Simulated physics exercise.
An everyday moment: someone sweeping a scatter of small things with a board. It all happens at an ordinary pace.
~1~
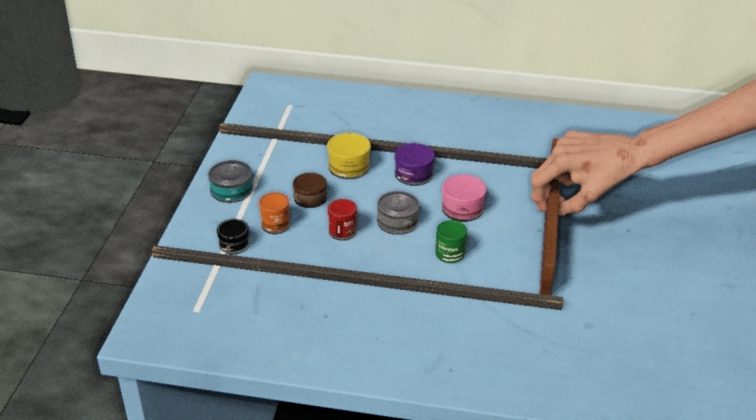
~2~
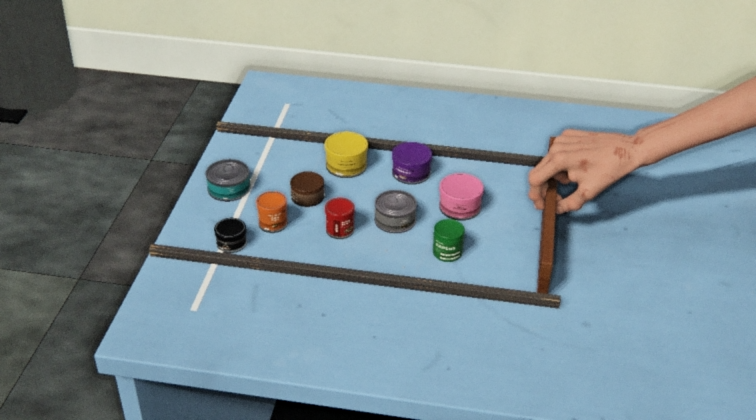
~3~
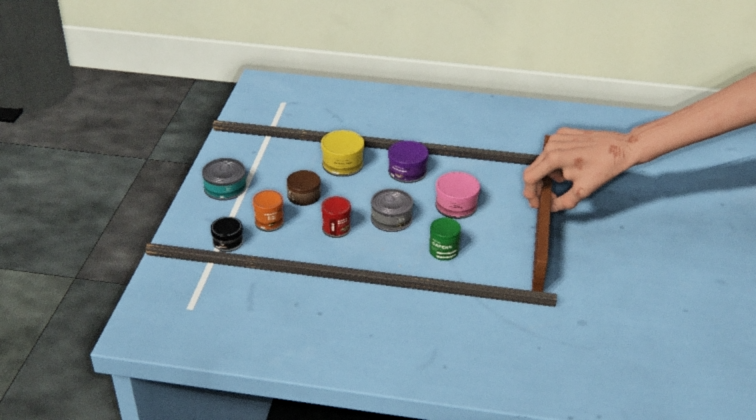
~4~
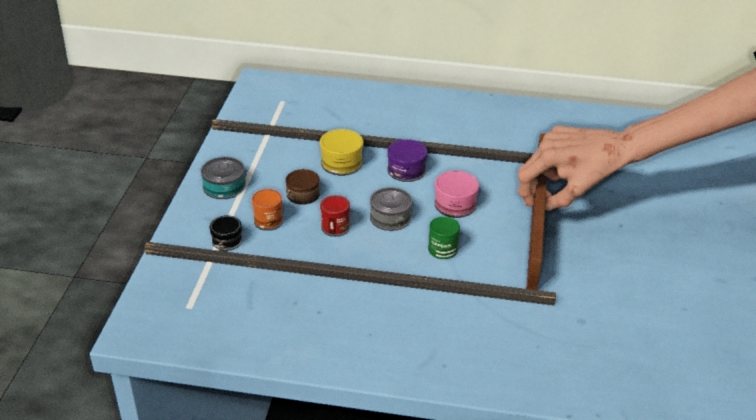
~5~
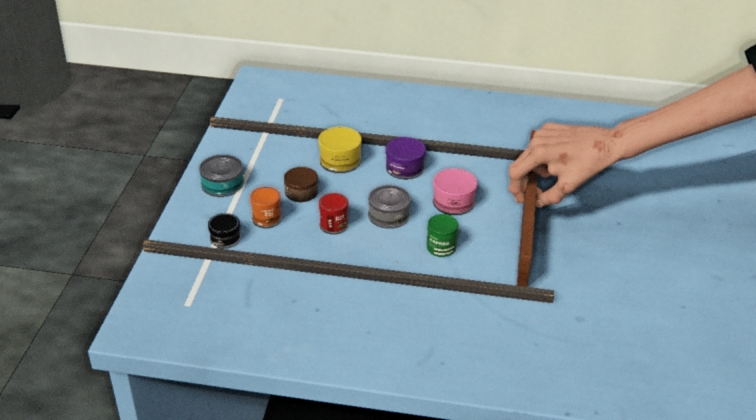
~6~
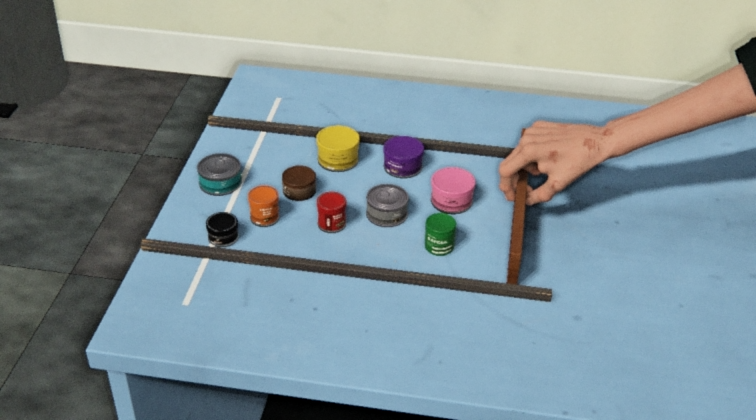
On a blue table, a hand slides a brown board left toward scattered colourful pots.
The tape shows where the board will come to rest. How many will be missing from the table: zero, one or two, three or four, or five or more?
The number that fall off is one or two.
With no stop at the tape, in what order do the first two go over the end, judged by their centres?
Earliest first: The turquoise tin, the yellow tin.
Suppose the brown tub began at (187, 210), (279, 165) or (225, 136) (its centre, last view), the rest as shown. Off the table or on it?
In turn it tumbles off; stays on; comes down.
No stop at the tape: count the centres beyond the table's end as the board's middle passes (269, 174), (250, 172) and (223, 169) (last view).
In that order 0, 1 and 4.
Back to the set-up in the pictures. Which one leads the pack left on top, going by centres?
Foremost is the yellow tin.
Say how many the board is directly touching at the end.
In contact: 4.
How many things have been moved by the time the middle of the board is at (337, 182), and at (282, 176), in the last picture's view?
First 8, then 10.
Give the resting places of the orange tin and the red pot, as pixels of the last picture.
First (176, 190), then (182, 207).
A little later, none off yet; turquoise tin at rest near (220, 175); black pot at rest near (223, 230); orange tin at rest near (264, 206).
Next, none off yet; turquoise tin shifted a little near (196, 170); black pot shifted about its own width near (203, 234); orange tin shifted well along near (218, 196).
When it is over, the number that fall off is one or two; down, turquoise tin.
